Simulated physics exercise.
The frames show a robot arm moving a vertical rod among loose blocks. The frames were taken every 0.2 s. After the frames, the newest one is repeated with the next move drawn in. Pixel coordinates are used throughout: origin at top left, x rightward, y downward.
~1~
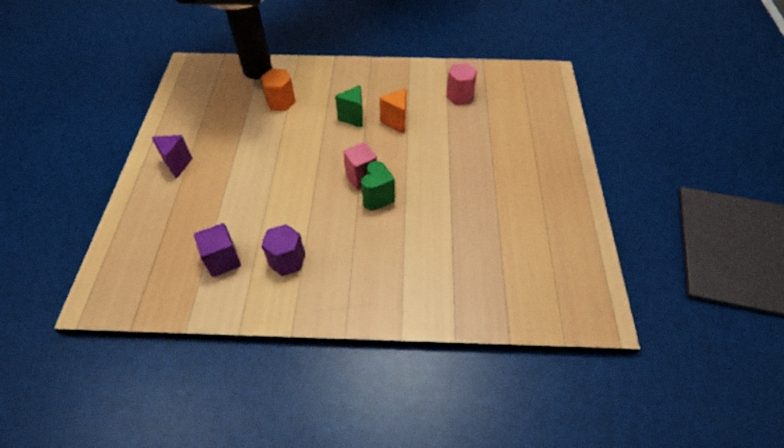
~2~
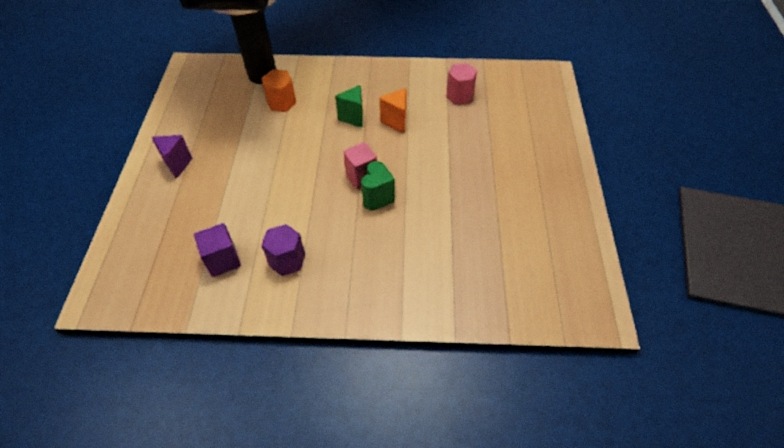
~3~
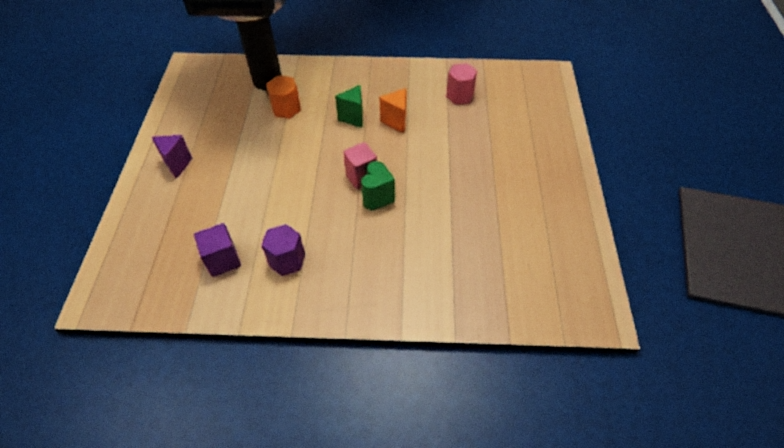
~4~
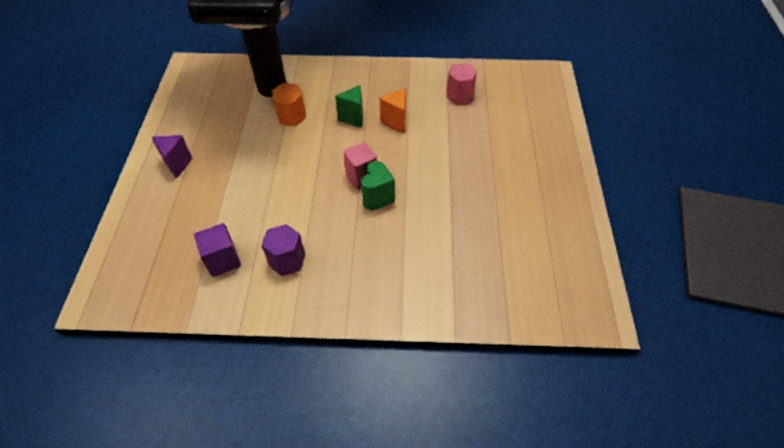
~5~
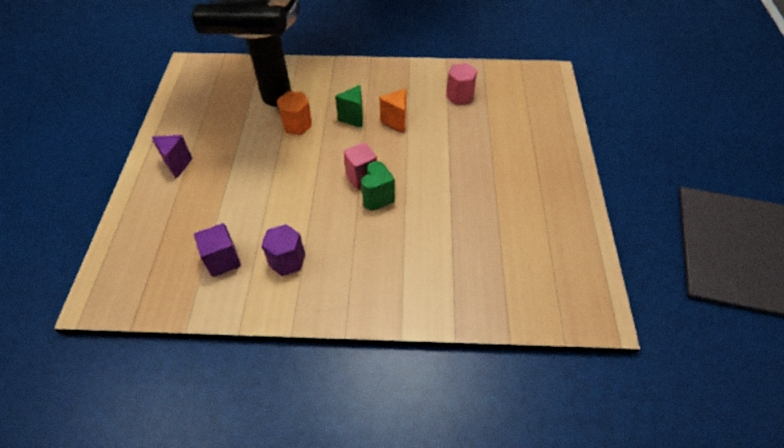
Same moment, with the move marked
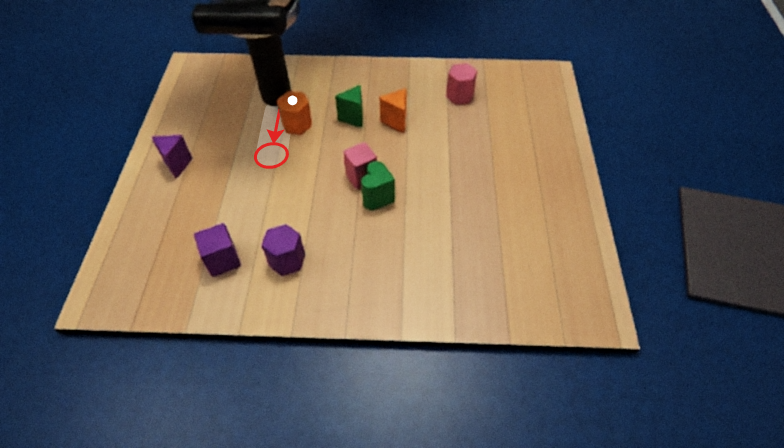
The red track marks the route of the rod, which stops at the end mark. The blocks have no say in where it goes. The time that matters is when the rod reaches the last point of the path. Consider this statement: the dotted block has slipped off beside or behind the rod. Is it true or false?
That claim is true.
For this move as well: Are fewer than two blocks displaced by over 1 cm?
Yes - that is the case.
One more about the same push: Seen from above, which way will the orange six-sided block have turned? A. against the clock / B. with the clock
I choose A.
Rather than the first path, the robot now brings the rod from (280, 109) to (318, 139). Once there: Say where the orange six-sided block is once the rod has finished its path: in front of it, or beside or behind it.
It stays on the rod's front.
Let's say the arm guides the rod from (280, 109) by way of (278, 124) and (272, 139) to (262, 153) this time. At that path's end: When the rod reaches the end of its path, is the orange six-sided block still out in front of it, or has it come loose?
It is no longer ahead.
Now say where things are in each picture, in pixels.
The first picture shows rod tip at (258, 71); block tops, orange six-sided block at (276, 77); green triangular block at (352, 94).
The second picture shows rod at (263, 76); orange six-sided block at (276, 78).
The third picture shows rod at (268, 81); orange six-sided block at (281, 84).
The fourth picture shows rod at (273, 88); orange six-sided block at (287, 92).
The fifth picture shows rod at (277, 97); orange six-sided block at (292, 100); green triangular block at (352, 94).
Path on the board, from (280, 109) directly to (271, 155); the dot is on the orange six-sided block.
On the path given first. Halfway along, rod at (272, 120); orange six-sided block at (299, 112), turned 30° anticlockwise.
At the end, rod at (268, 143); orange six-sided block at (300, 113), turned 35° anticlockwise; green triangular block in place.
